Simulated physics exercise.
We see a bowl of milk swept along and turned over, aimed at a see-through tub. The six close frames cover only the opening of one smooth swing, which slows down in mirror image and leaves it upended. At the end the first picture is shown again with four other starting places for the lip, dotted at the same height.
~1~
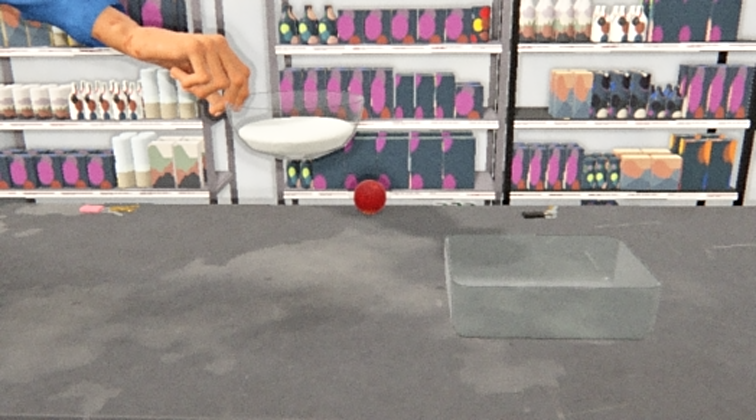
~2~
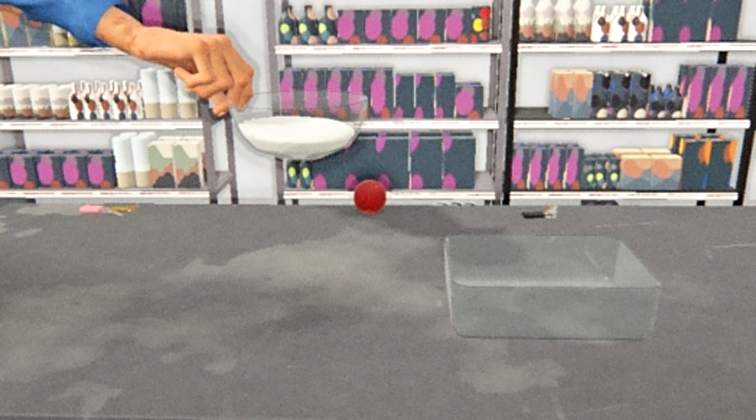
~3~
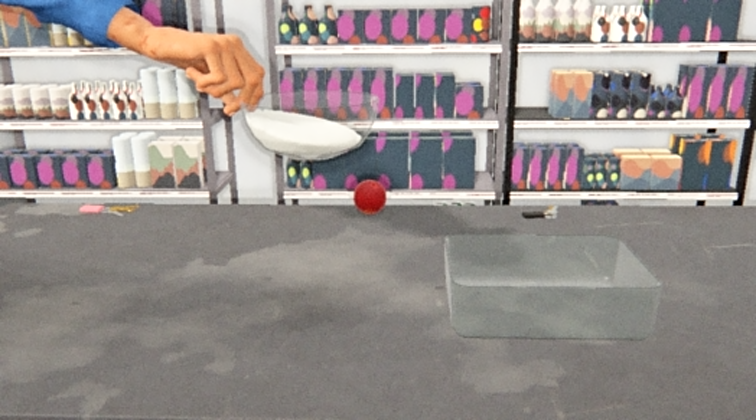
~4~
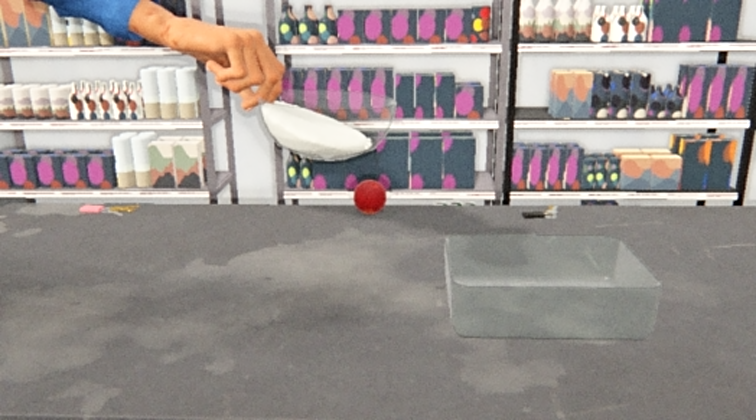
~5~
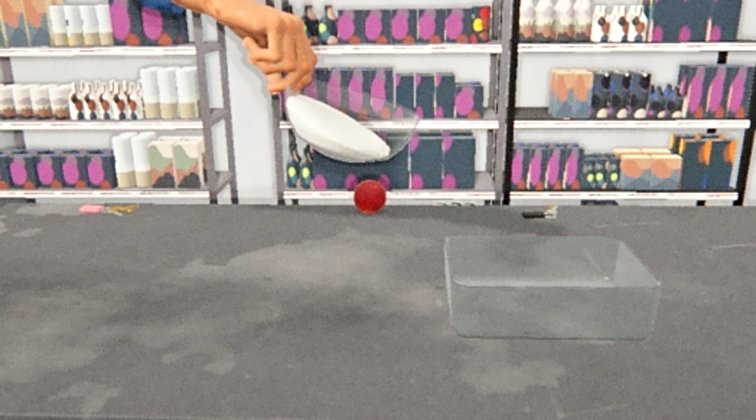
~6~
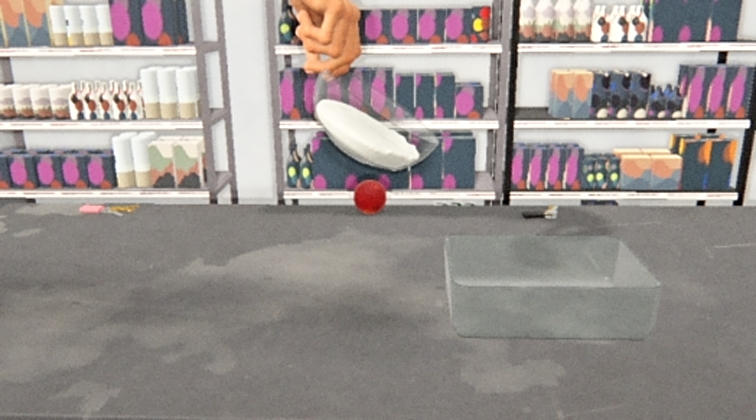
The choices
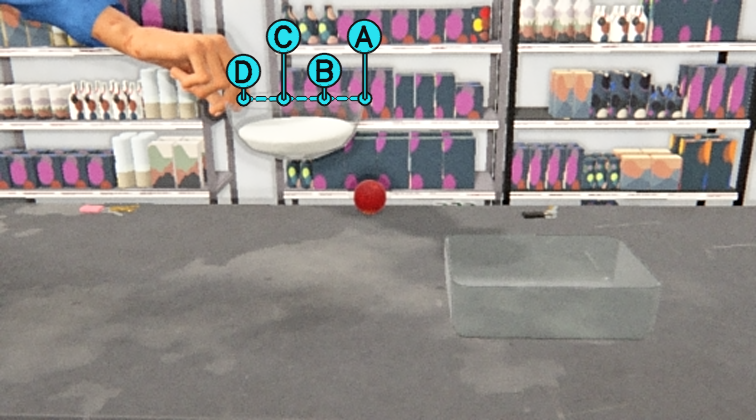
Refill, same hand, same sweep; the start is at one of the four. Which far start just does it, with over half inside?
Choose C.
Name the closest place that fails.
That is place D.
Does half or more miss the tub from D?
Yes.
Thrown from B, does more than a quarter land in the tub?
Yes, clearly.
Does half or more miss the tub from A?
No, not at all.
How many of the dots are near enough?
Three.
On the marked copy, A at (364, 98); B at (324, 98); C at (283, 98); D at (243, 99).
If A is chosen, about 66 % lands in the tub, 7 % falls short and 26 % goes beside or beyond.
If B is chosen, about 73 % lands in the tub, 6 % falls short and 21 % goes beside or beyond.
If C is chosen, about 64 % lands in the tub, 21 % falls short and 16 % goes beside or beyond.
If D is chosen, about 34 % lands in the tub, 61 % falls short and 5 % goes beside or beyond.
